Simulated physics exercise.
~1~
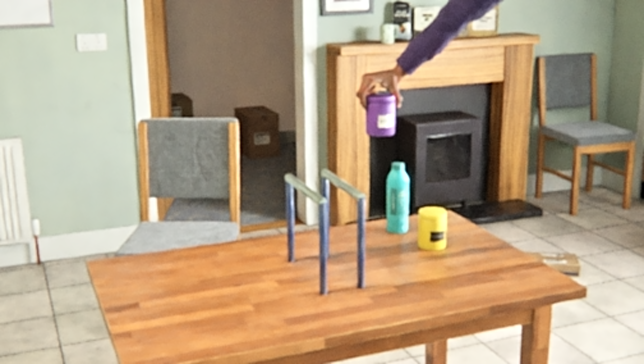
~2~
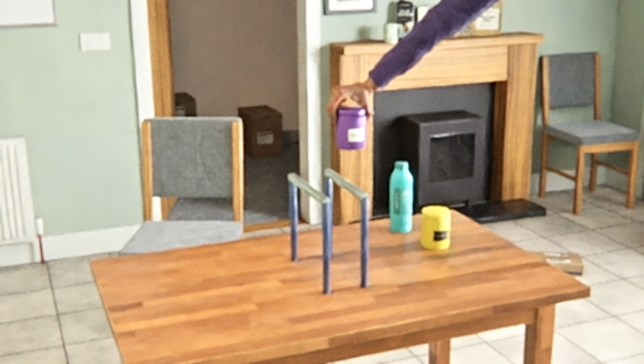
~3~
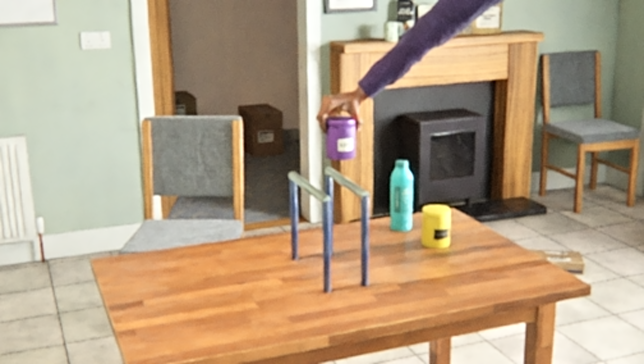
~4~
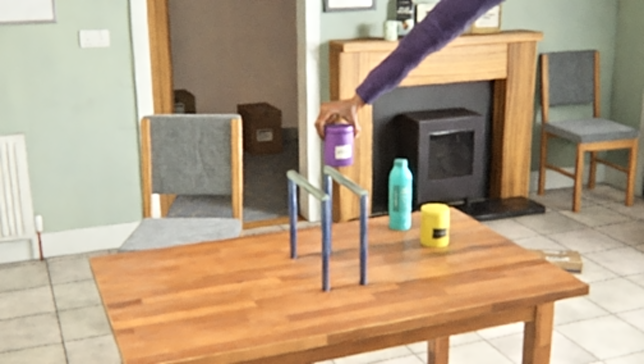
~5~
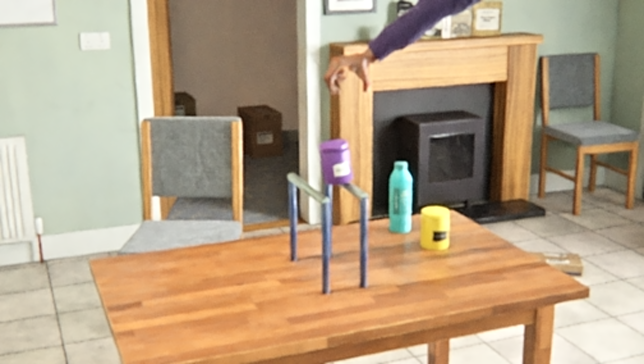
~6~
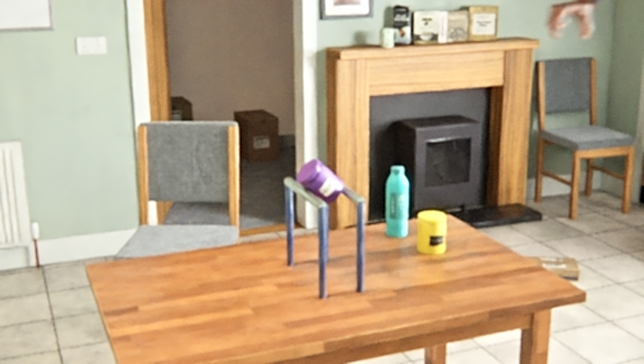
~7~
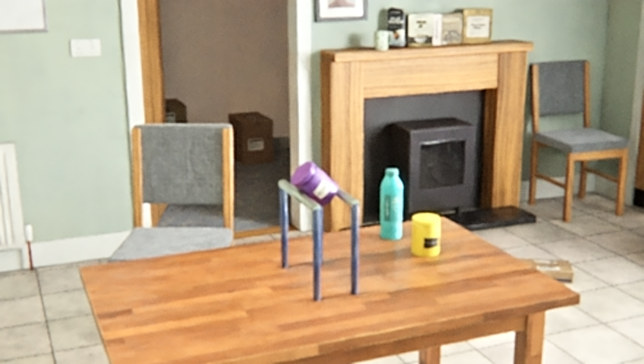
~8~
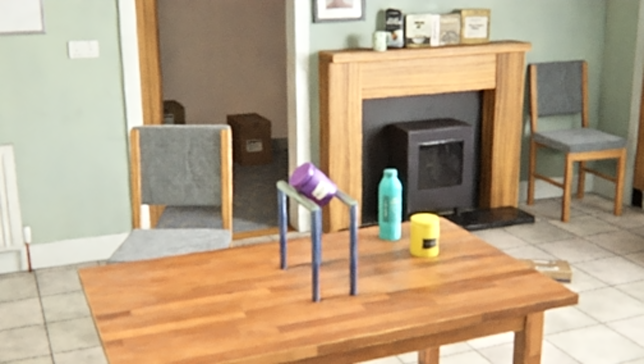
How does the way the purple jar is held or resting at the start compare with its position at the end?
At the start the purple jar is upright in a person's hand. By the end it is leaning over, resting on the two ledges with no hand on it.
Purple jar lowered by a hand onto two ledges above a wooden table, tipping once released and resting lodged between them.
